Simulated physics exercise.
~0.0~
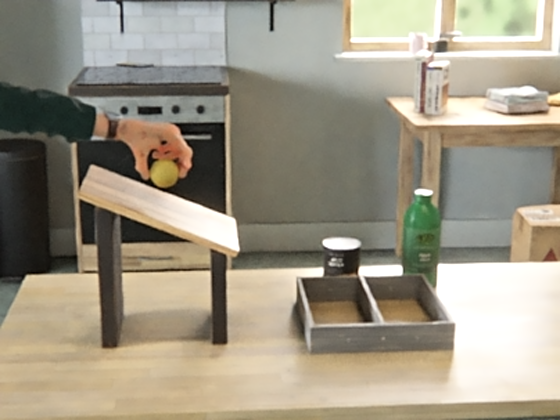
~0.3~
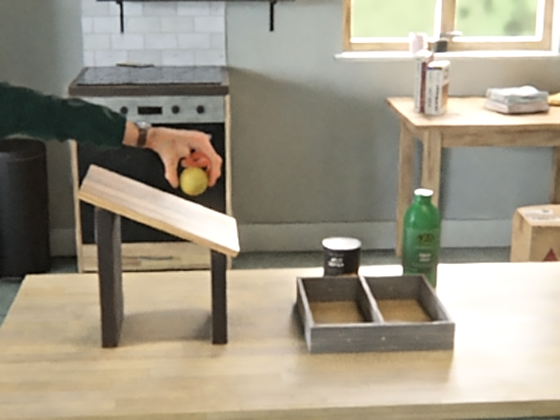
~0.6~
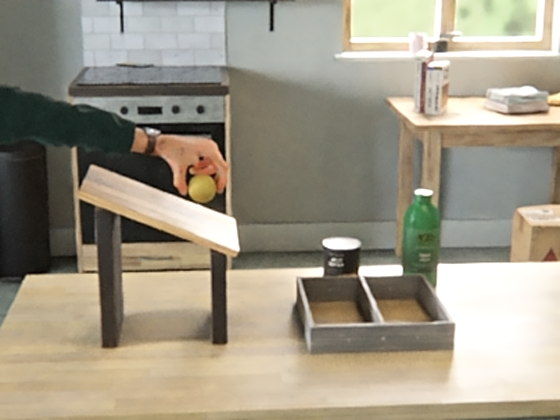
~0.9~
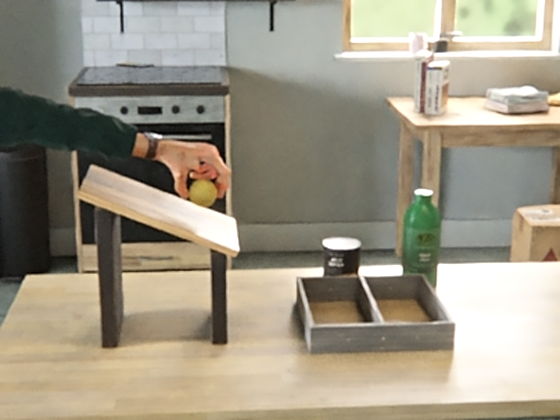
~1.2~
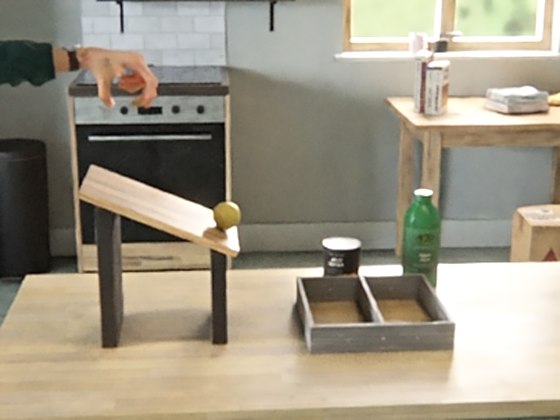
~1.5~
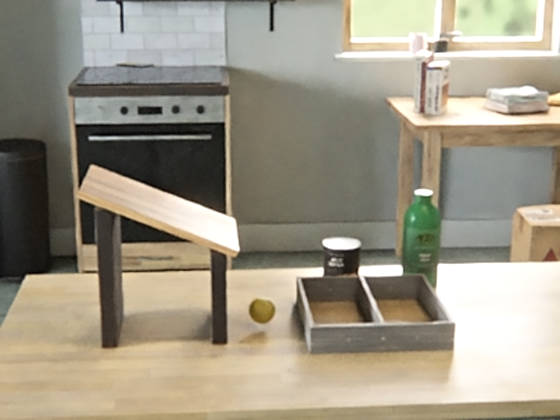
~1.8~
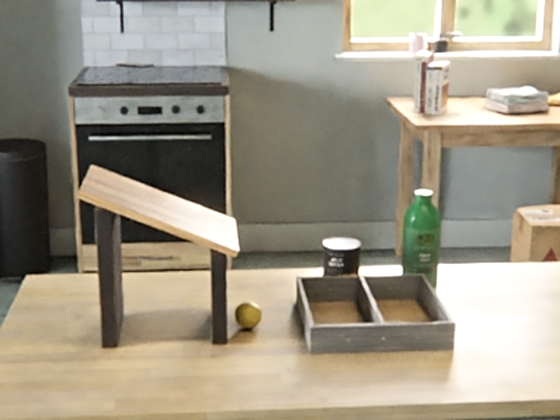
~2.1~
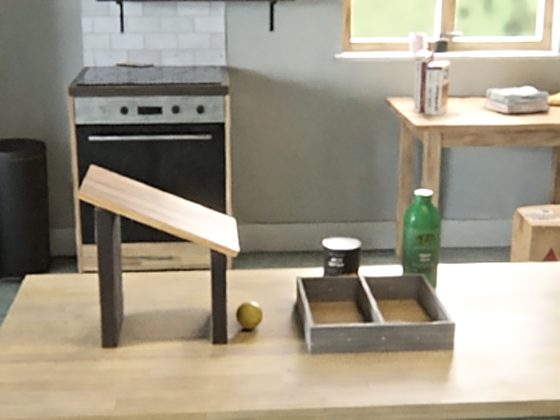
In a kitchen, a sloping wooden board on dark supports stands on a pale table, with an open two-bay tray, a black tin and a green bottle to its right. A hand reaching in from the left holds a small yellow lemon above the board and carries it rightward and down to the lower part of the slope. The fingers let go and the hand draws back as the lemon moves off the low end. It drops to the tabletop short of the tray, then shifts slightly left. It comes to rest beside the ramp's right support, outside the bays, while the tin and bottle stay put.
